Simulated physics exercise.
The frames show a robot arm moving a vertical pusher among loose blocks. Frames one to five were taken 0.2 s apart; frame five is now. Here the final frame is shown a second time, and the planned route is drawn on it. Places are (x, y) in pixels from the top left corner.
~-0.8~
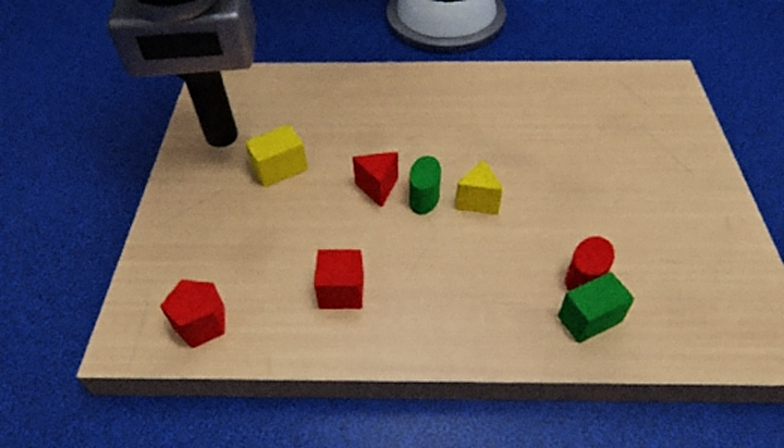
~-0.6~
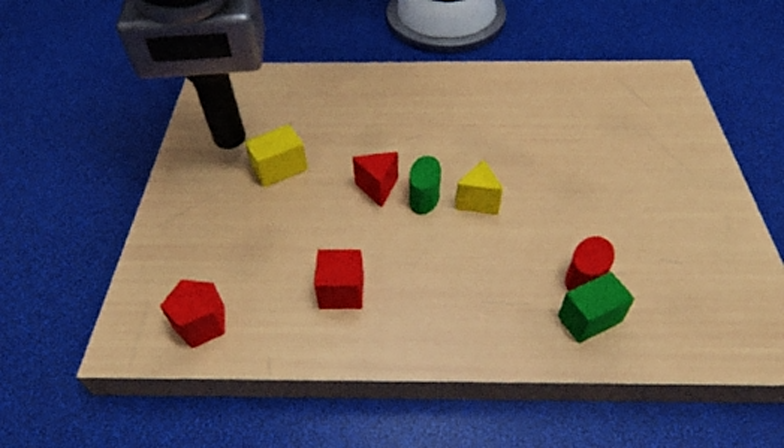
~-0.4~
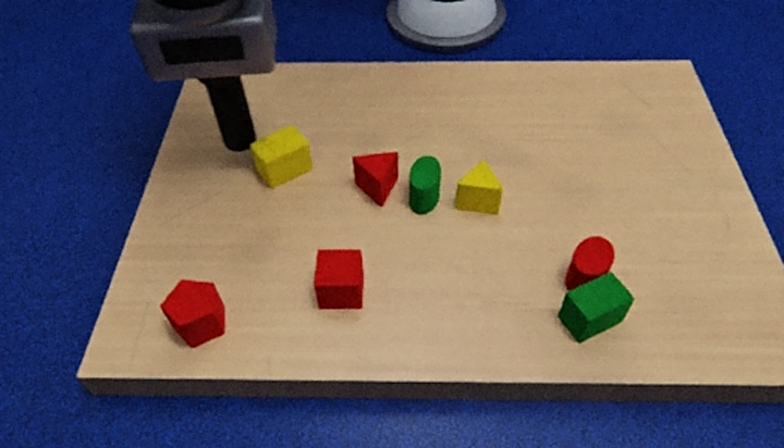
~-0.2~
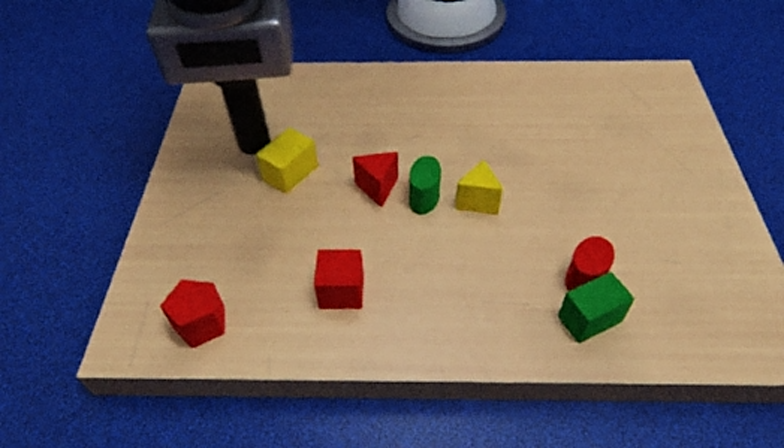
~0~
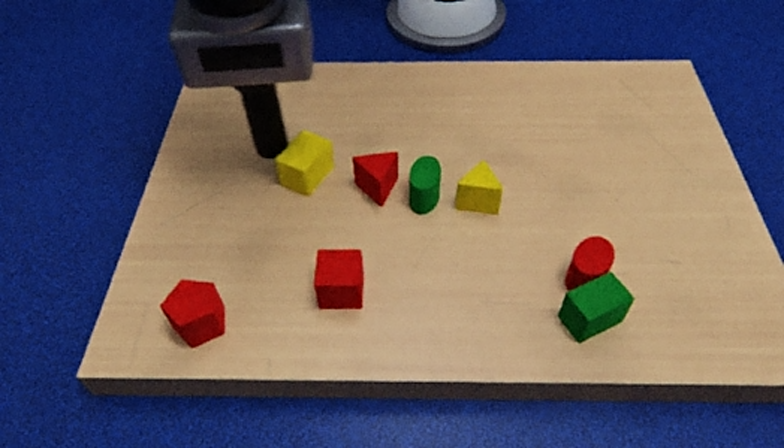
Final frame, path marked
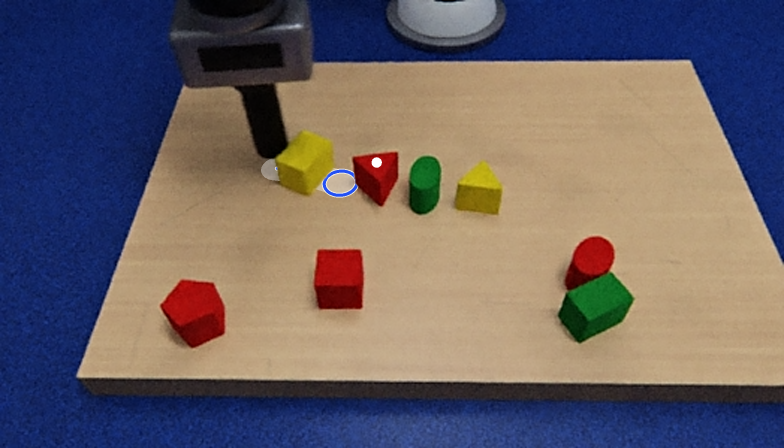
A robot arm with a dark vertical pusher moves over the upper left of a pale wooden board on a blue surface, seen from above at an angle by a still camera. Beside it sits a yellow block, with red, green and yellow blocks to the right and more red and green ones nearer. The pusher slides right, then nudges the yellow block rightward, turning it slightly.
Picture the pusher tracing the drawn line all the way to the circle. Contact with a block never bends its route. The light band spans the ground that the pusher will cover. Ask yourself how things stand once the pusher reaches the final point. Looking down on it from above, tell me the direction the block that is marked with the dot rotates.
From above, it turns clockwise.
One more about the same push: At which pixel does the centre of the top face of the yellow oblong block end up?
In the picture, it is at (373, 154).
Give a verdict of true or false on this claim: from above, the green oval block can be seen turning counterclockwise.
Answer: False.
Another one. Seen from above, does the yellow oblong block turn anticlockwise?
I'd say yes.
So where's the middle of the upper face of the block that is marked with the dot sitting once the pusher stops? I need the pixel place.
At roughly (409, 161).
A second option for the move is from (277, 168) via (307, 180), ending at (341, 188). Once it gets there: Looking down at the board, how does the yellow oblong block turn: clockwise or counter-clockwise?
I'd predict that, seen from above, the yellow oblong block rotates counter-clockwise.
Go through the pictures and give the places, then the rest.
Tip of the pusher (223, 138), middles of tops, yellow oblong block (274, 142), red triangle (377, 163), green oval block (425, 171), in the first picture.
Pusher (230, 139), nothing pushed, in the second picture.
Pusher (241, 142), yellow oblong block (279, 143), in the third picture.
Pusher (255, 145), yellow oblong block (285, 147), in the fourth picture.
Pusher (272, 149), yellow oblong block (303, 149), red triangle (377, 163), green oval block (425, 171), in the fifth picture.
The line goes from (277, 168) via (299, 171) and (320, 177), ending at (341, 183); the dot is on the red triangle.
On the path given first. Halfway along, pusher (306, 155); yellow oblong block (339, 153).
At the end, pusher (338, 164); yellow oblong block (373, 154), turned 45° anticlockwise; red triangle (409, 161), turned 25° clockwise; green oval block (435, 173), turned 25° clockwise.
